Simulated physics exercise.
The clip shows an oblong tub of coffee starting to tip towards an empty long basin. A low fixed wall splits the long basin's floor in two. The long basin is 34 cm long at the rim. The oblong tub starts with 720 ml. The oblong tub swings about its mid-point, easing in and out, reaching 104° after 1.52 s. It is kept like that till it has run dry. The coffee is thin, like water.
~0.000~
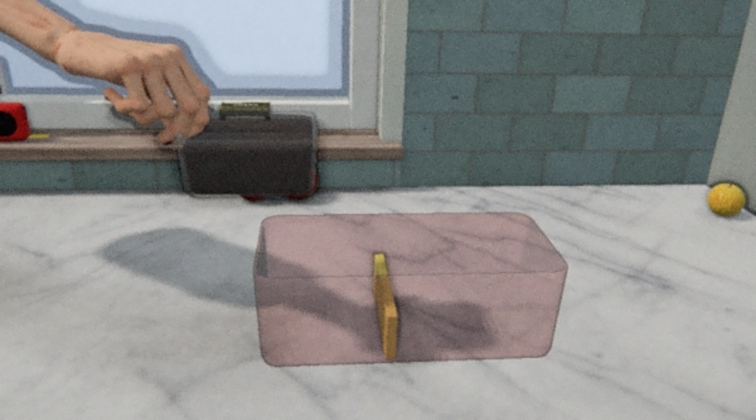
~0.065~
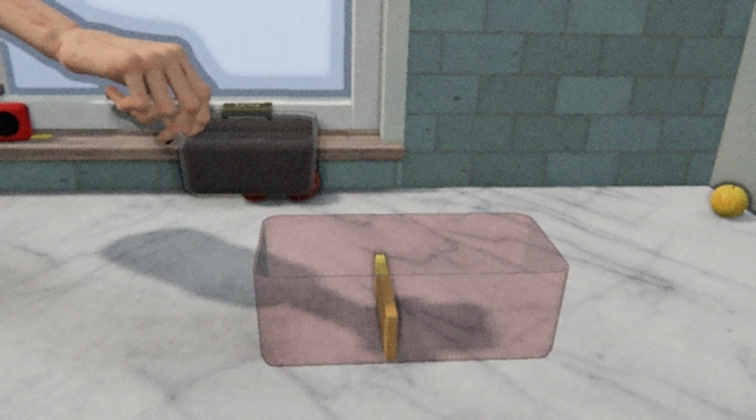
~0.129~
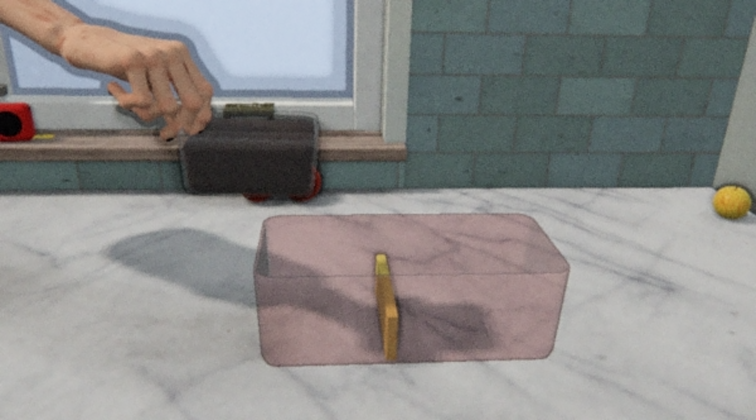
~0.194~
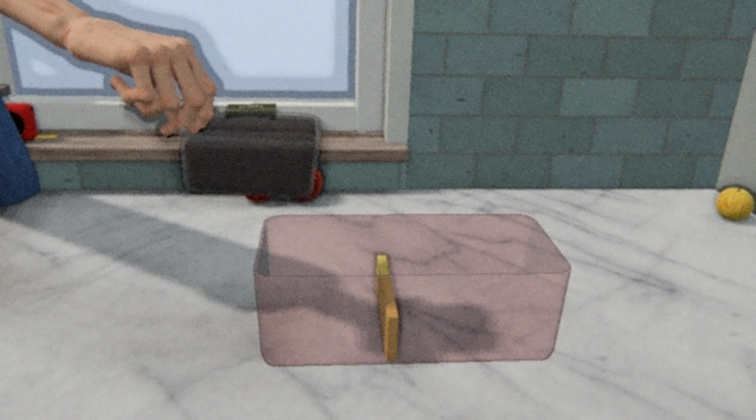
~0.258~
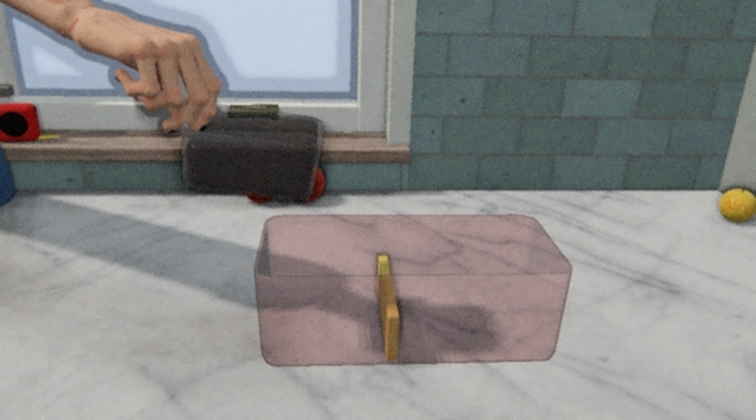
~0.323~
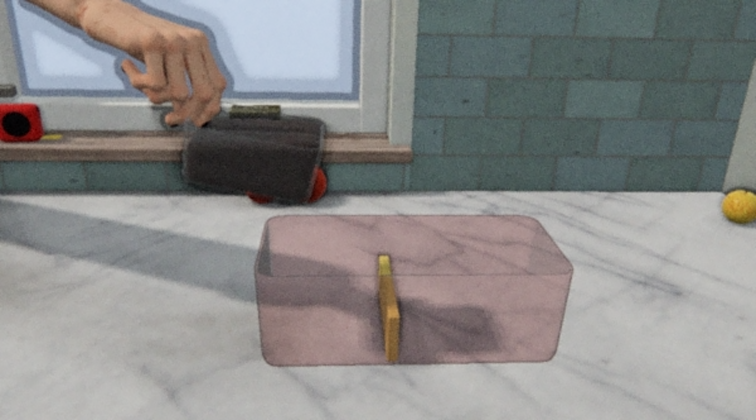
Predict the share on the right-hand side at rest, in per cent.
About 22 per cent.
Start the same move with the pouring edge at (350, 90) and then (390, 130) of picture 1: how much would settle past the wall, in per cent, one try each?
In turn about 75 and 90 per cent.
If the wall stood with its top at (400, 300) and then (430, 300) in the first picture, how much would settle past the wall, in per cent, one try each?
In turn about 10 and 10 per cent.
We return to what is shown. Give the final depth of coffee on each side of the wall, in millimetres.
Left about 26 mm, right about 6 mm.
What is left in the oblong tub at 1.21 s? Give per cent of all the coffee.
About 8 per cent.
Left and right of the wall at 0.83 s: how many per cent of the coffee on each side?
Left about 22, right about 8.
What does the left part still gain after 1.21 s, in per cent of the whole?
Near 12 in a hundred.
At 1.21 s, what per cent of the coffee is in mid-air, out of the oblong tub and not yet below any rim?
About 4 per cent.
After 0.83 s the tilt is 60° and 41 per cent is still to pour, 22 is left of the wall and 8 right of it.
After 1.21 s the tilt is 93° and 8 per cent is still to pour, 65 is left of the wall and 22 right of it.
After 1.60 s the tilt is 104° and 0 per cent is still to pour, 77 is left of the wall and 22 right of it.
After 2.02 s the tilt is 104° and 0 per cent is still to pour, 77 is left of the wall and 22 right of it.
In the end 77 per cent lies left of the wall, 22 right of it and 0 outside.
